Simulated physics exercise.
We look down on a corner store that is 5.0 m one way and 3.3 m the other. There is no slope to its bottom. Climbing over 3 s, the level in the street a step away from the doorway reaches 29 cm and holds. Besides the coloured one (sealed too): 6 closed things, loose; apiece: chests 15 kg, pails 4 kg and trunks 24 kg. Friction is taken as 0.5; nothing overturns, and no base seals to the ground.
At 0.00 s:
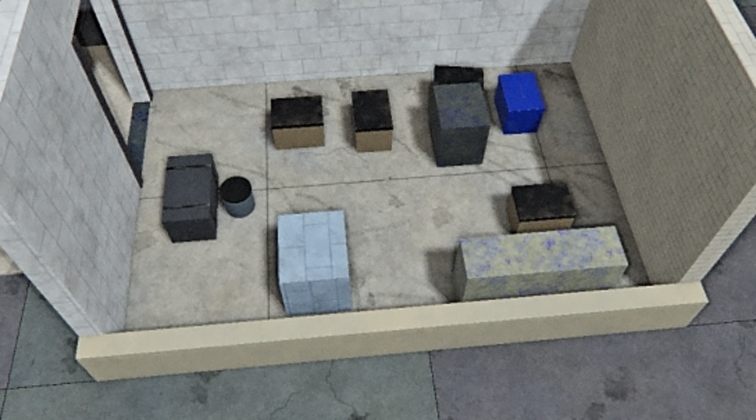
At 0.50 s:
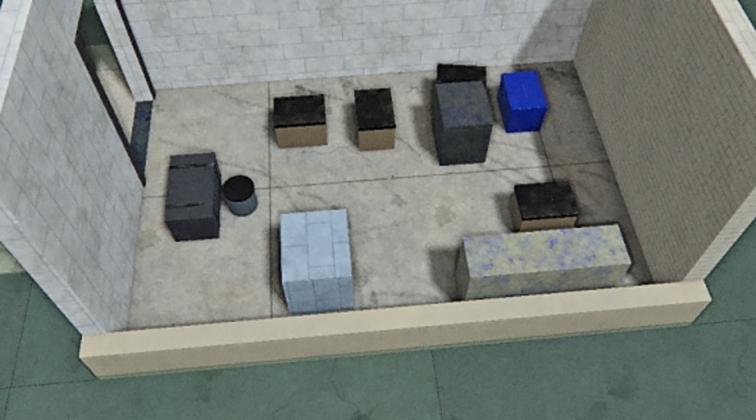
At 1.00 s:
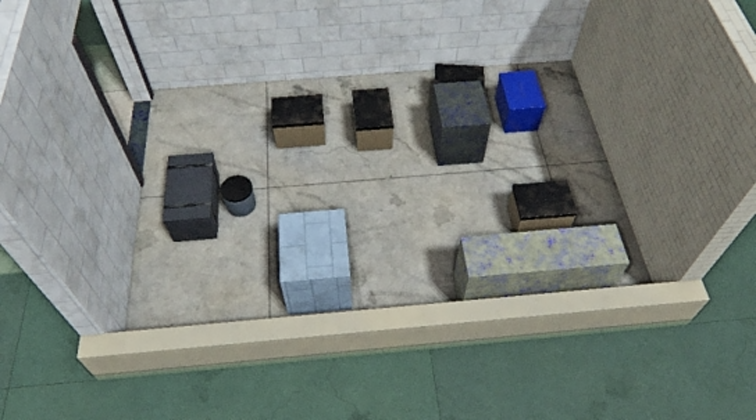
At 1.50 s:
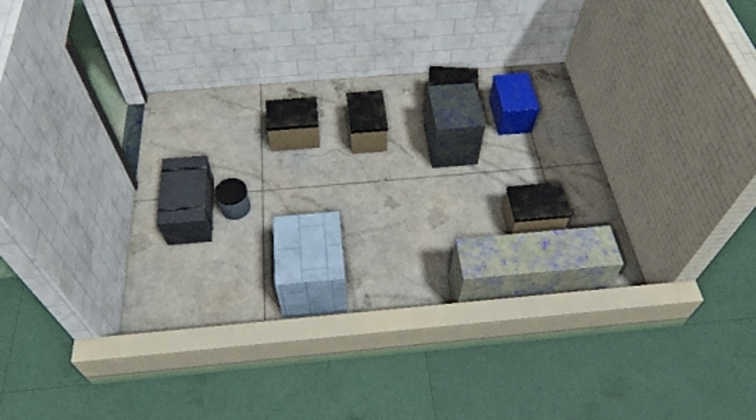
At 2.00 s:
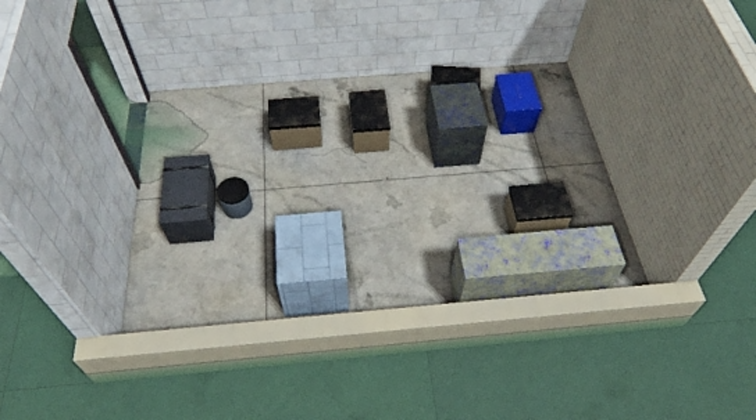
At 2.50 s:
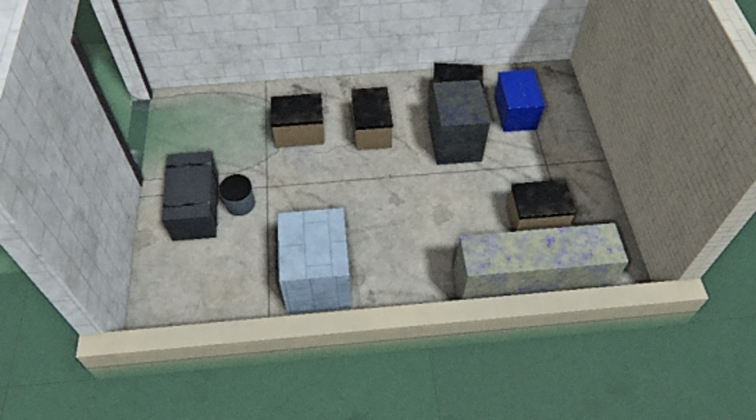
The footage shows a walled room holding a blue chest and several dark, pale and patterned boxes, all staying still, as greenish water covers the ground outside, then enters through the left doorway and spreads across the floor's back-left corner.
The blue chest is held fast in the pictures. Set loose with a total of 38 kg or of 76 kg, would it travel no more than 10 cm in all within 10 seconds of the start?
It will take the heavier choice to stop it.
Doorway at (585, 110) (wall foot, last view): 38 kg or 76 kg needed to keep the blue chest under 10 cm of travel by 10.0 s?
Then only the heavier mass works.
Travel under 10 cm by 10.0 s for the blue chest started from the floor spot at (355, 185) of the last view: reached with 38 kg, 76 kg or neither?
It turns out that the heavier alone succeeds.
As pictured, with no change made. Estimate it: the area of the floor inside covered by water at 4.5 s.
Roughly 9.5 m2.
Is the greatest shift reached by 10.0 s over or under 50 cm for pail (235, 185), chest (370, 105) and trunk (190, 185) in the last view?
Reading the three in turn gives not surpassed, surpassed and not surpassed.
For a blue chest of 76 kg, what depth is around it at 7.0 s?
About 9 cm.
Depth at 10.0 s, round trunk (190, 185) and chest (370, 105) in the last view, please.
About 6 and 14 cm.
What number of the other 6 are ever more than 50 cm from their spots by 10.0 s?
Count: 3.
After 3.5 s the blue chest would be 0 cm from its start with 38 kg and 0 cm from its start with 76 kg; 0 cm of water round it then.
After 4.5 s the blue chest would be 1 cm from its start with 38 kg and 0 cm from its start with 76 kg; 0 cm of water round it then.
After 7.0 s the blue chest would be 6 cm from its start with 38 kg and 0 cm from its start with 76 kg; 9 cm of water round it then.
After 10.0 s the blue chest would be 124 cm from its start with 38 kg and 0 cm from its start with 76 kg; 15 cm of water round it then.
